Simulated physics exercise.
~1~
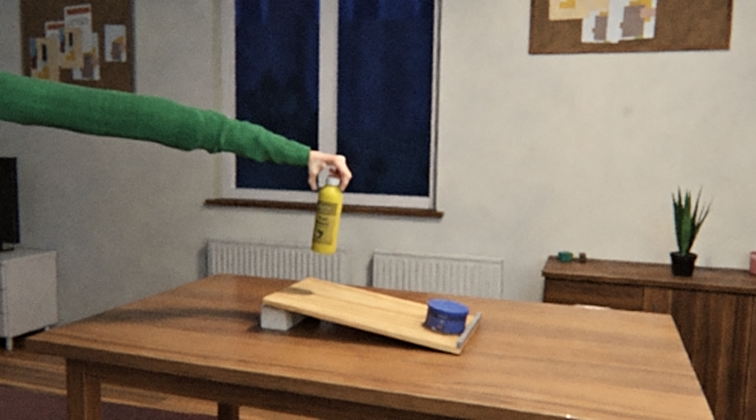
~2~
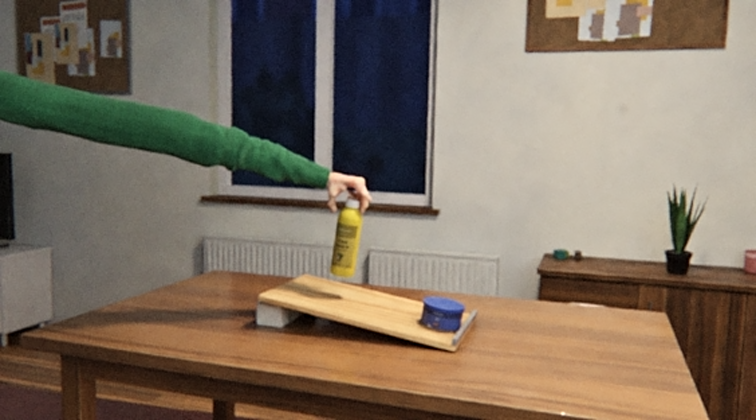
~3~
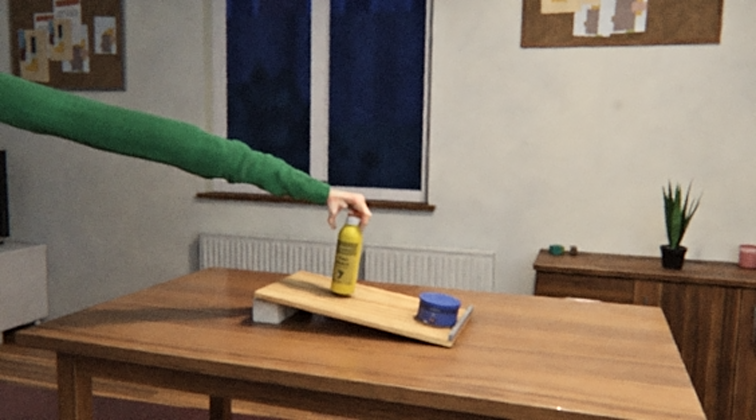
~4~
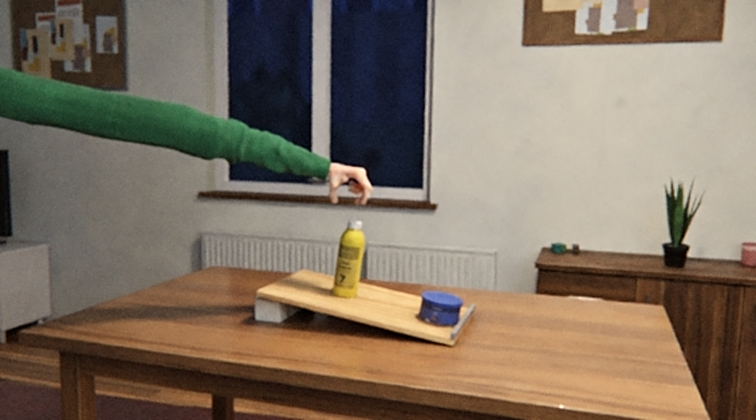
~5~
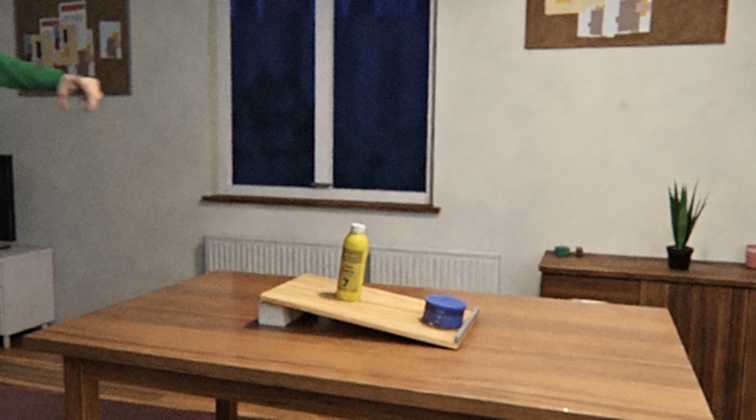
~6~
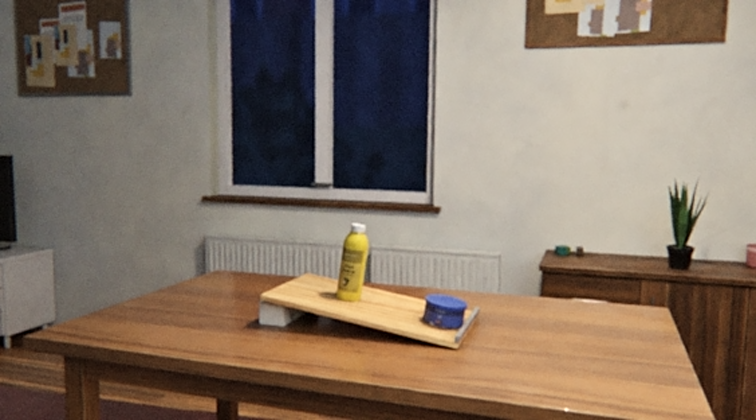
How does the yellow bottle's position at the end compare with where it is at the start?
At the start the yellow bottle hangs from the hand above the sloping board, and at the end it stands on the middle of the board, lower and a little further to the right.
An arm in a green sleeve reaches in from the left, holding a yellow bottle by its top above a sloping wooden board on a brown table, seen from the front in a room with a dark window. A blue tub sits at the low right end of the board, and a pale block props up the left end. The hand moves the bottle slightly right and lowers it onto the middle of the slope. The fingers let go, and the arm draws back to the left and out of view. The bottle stays standing on the board, leaning slightly, and the tub remains in place.
